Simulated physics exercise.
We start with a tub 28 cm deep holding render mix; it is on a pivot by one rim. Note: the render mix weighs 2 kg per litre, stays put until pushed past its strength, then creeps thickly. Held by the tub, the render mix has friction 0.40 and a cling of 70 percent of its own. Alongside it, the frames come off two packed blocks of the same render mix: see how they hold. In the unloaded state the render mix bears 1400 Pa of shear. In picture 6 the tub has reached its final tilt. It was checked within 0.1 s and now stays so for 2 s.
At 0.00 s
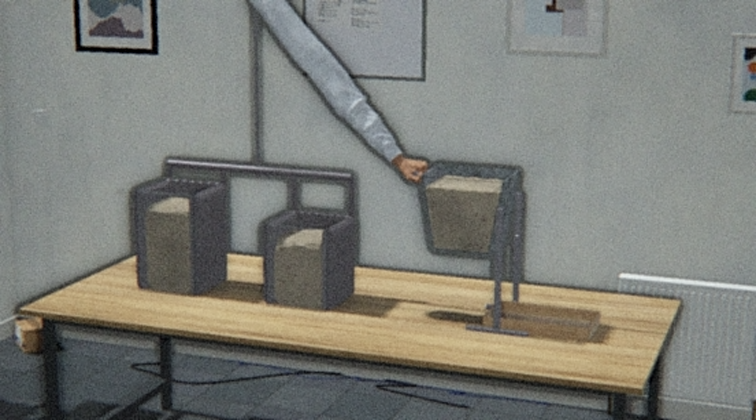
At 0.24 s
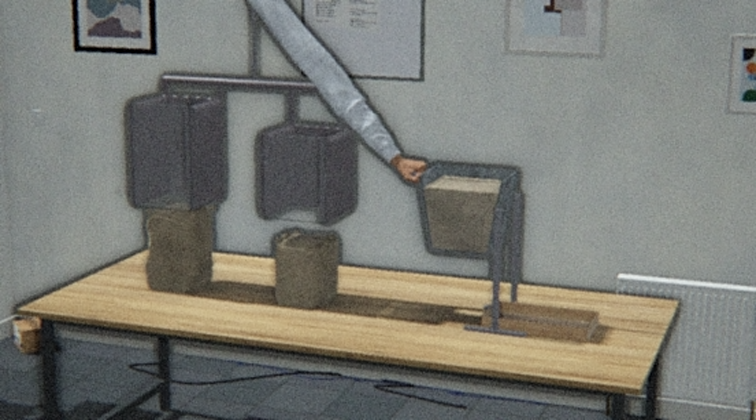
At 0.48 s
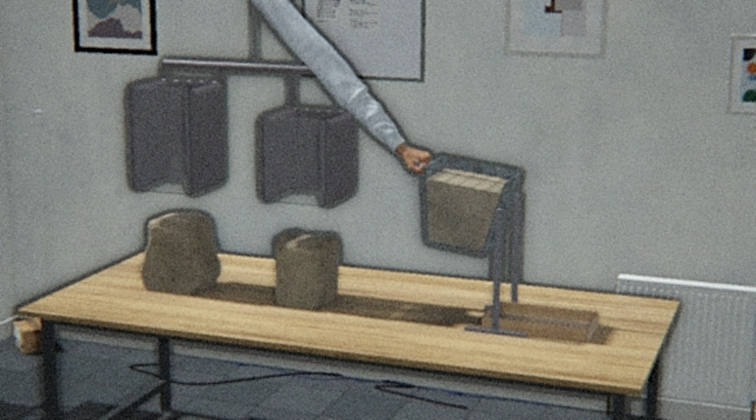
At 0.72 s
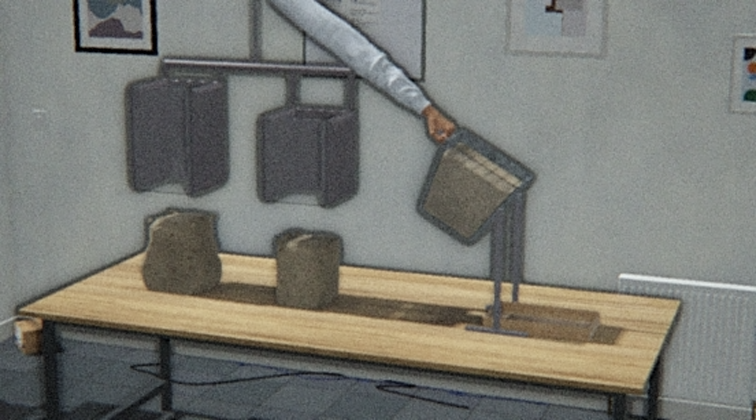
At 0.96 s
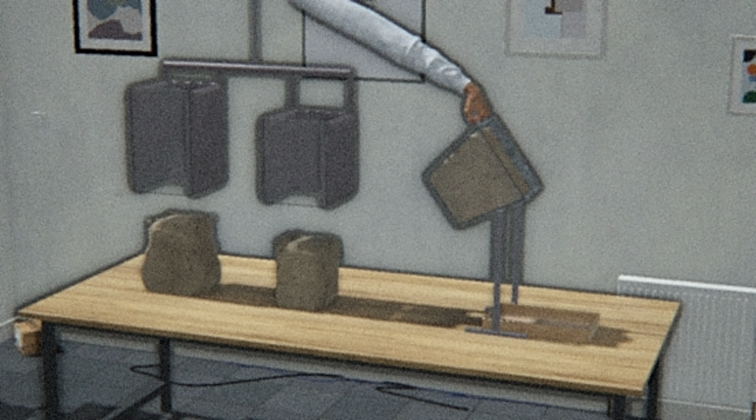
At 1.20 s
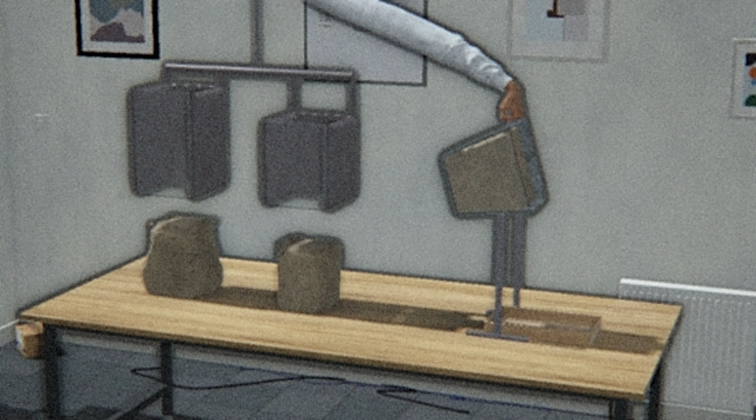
At the start, two open-fronted boxes enclose brown blocks on a wooden table while a hand holds a filled tub on a stand at right. The boxes lift clear, and the left block sags slightly; then the arm swings the tub steeply up and over to the right, its fill staying inside.
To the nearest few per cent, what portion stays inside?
About 100 %.
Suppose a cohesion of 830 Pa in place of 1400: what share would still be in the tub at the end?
In that case some 100 per cent.
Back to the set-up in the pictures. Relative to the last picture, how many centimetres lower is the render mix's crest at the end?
About 0 cm.
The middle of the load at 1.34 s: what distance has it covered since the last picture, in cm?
Close to 0 centimetres.
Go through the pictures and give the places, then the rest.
In the first frame, handle-side rim at (423, 176), tilt 0 degrees; top of the render mix at (450, 188); blocks stand 35 cm, 27 cm (left to right).
In the second frame, handle-side rim at (422, 176), tilt 0 degrees; top of the render mix at (448, 188); blocks stand 33 cm, 27 cm (left to right).
In the third frame, handle-side rim at (426, 167), tilt 7 degrees; top of the render mix at (433, 180); blocks stand 30 cm, 27 cm (left to right).
In the fourth frame, handle-side rim at (448, 141), tilt 30 degrees; top of the render mix at (449, 154); blocks stand 30 cm, 27 cm (left to right).
In the fifth frame, handle-side rim at (480, 127), tilt 54 degrees; top of the render mix at (470, 138); blocks stand 30 cm, 27 cm (left to right).
In the sixth frame, handle-side rim at (510, 129), tilt 74 degrees; top of the render mix at (497, 137); blocks stand 30 cm, 27 cm (left to right).
After 1.34 s, the tub is at 74 degrees and holds 100 %.
After 1.51 s, the tub is at 74 degrees and holds 100 %.
After 1.68 s, the tub is at 74 degrees and holds 100 %.
After 1.85 s, the tub is at 74 degrees and holds 100 %.
After 3.20 s, at the end, the tub is at 74 degrees and holds 100 %.
